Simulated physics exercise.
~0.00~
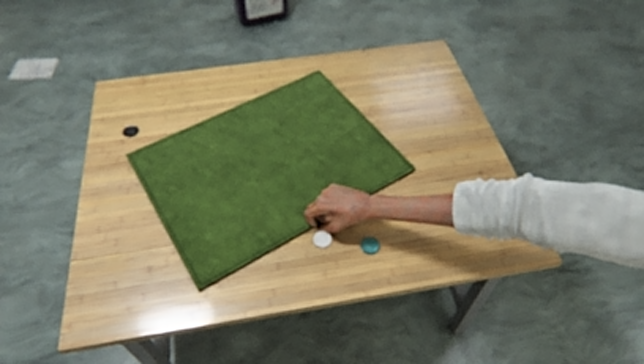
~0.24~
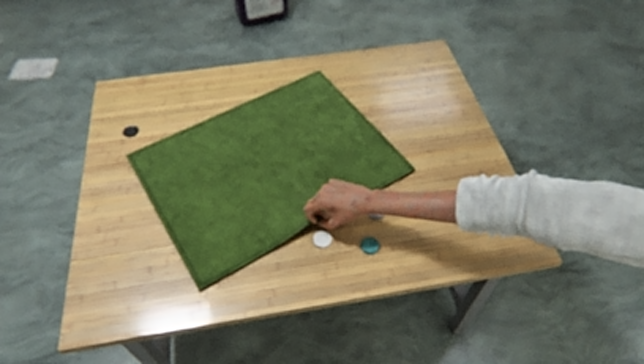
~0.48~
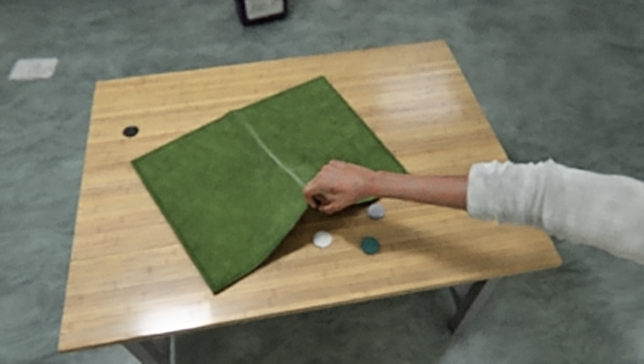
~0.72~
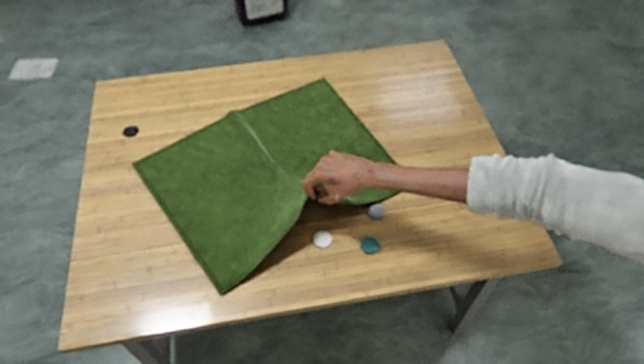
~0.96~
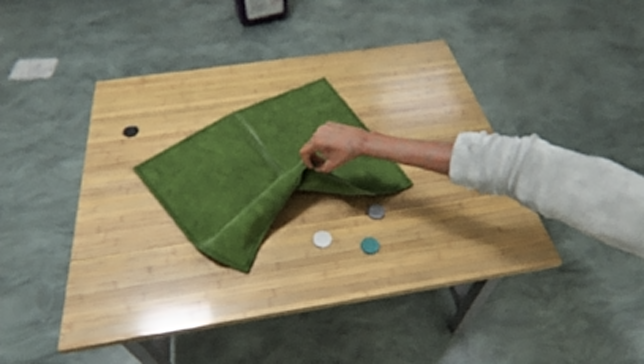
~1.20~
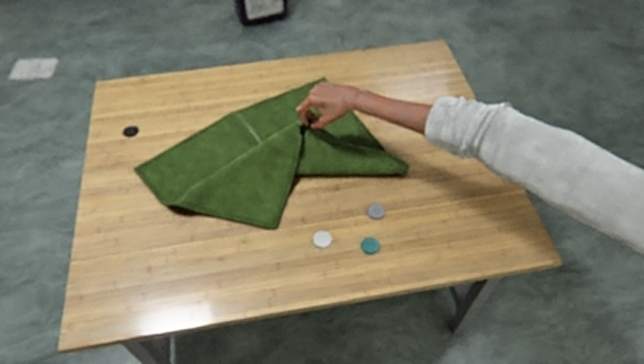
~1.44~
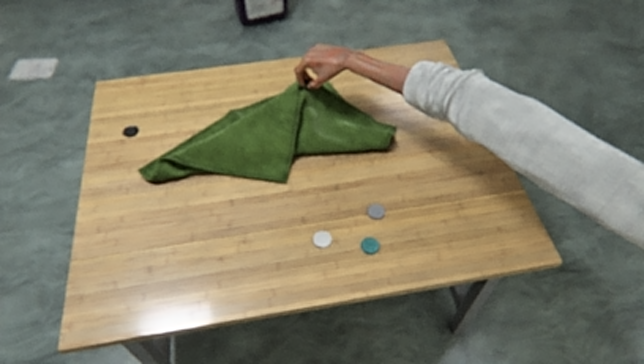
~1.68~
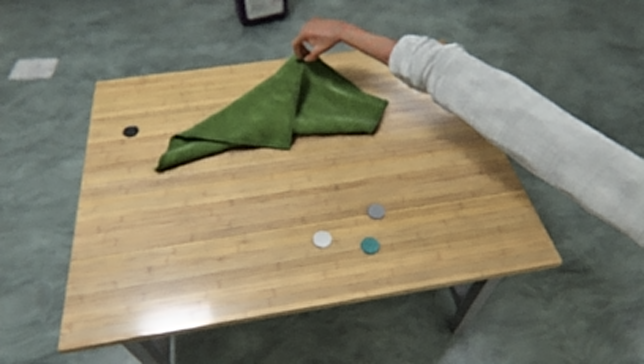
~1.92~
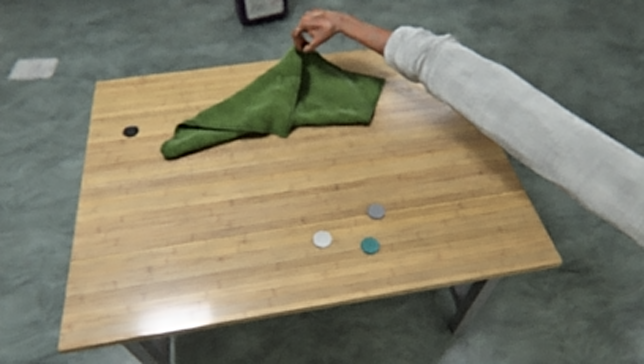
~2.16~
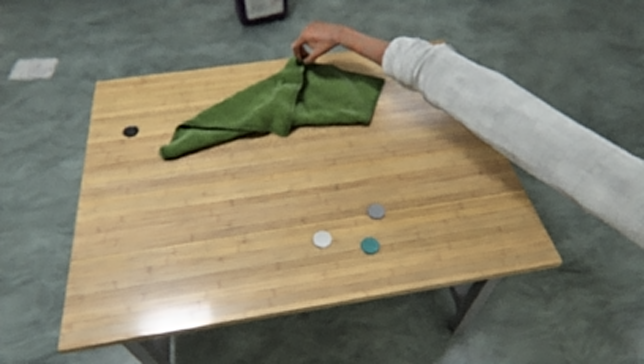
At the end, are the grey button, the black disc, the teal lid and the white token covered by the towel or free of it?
All four are free of it. The grey button, the black disc, the teal lid and the white token all lie in the open on the table.
